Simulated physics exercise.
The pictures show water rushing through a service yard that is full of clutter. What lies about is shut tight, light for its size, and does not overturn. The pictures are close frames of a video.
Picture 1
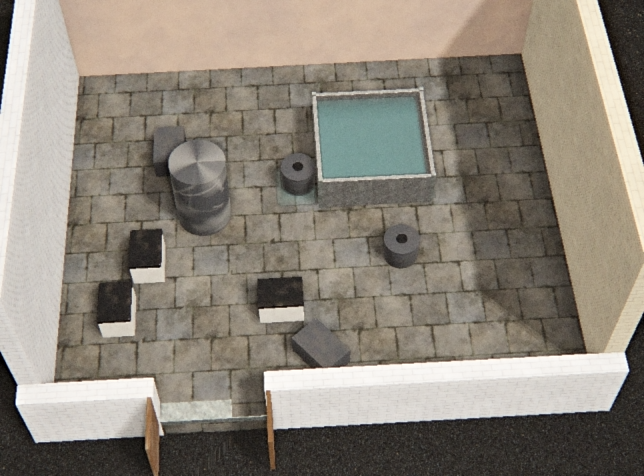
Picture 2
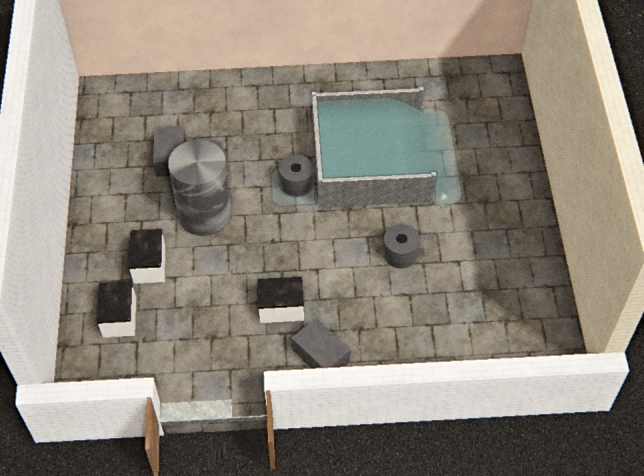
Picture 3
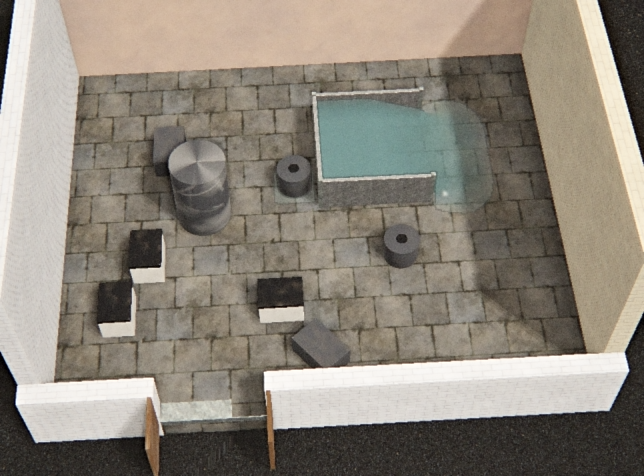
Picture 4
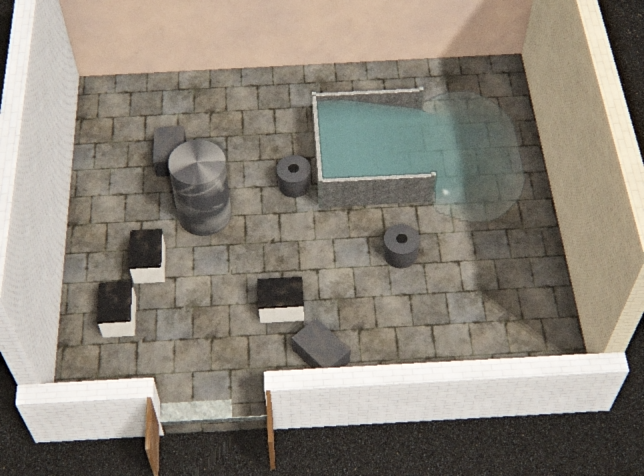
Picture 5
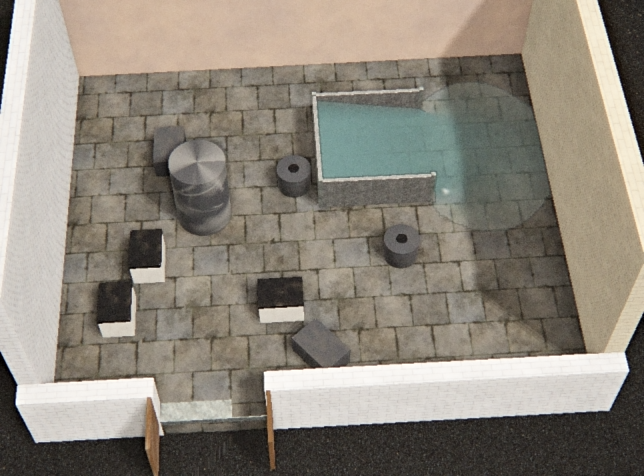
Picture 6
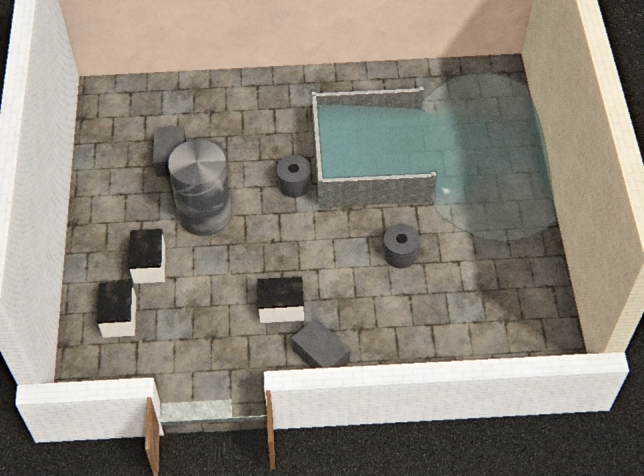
Water bursts through the open right side of a raised, grey-walled tank of teal water and fans out in a rounded sheet over the paving toward the right wall, while the small grey tub left of the tank shifts very slightly. The steady high view looks down into a walled, stone-paved yard. A metallic cylinder, another tub, dark-topped white boxes and grey blocks stay still.
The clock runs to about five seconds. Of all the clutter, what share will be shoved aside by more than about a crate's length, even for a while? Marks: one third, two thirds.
It is not even a third.
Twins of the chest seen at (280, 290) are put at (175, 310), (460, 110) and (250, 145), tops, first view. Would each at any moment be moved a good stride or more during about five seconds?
In turn: Under that, moved that far, less than that.
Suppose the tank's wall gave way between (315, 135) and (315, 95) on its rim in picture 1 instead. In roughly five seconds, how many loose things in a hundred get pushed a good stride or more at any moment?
Close to 30 %.
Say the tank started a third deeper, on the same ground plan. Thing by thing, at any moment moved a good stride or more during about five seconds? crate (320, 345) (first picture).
My call: Yes.
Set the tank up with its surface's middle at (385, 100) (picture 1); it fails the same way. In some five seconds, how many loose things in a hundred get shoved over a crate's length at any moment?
Some 10 per cent.
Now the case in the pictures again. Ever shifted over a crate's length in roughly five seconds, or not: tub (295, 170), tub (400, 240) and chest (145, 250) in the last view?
In turn: Less than that, less than that, less than that.
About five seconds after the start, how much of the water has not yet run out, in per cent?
Close to 100 %.
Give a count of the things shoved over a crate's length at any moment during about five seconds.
1 of them.
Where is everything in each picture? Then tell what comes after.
A tub at (298, 167), on the bottom; a tub at (402, 239) rests on the ground; 0 of 7 have shifted, in the first frame.
A tub at (296, 168) rests on the ground; a tub at (402, 239), on the bottom; 0 of 7 have shifted, in the second frame.
A tub at (294, 169), on the bottom, close to its start; a tub at (402, 239), on the bottom; 1 of 7 have shifted, in the third frame.
A tub at (294, 169) rests on the ground, close to its start; a tub at (402, 239) rests on the ground; 1 of 7 have shifted, in the fourth frame.
A tub at (294, 169), on the bottom, close to its start; a tub at (402, 239) rests on the ground; 1 of 7 have shifted, in the fifth frame.
A tub at (294, 169), on the bottom, close to its start; a tub at (402, 239) rests on the ground; 1 of 7 have shifted, in the sixth frame.
A moment on, 0 of 7 are well off their spots; 0 afloat.
Next, 0 of 7 are well off their spots; 0 afloat.
Later, 0 of 7 are well off their spots; 0 afloat.
In the end, 1 of 7 are well off their spots, and 1 have been at some point; 0 afloat.
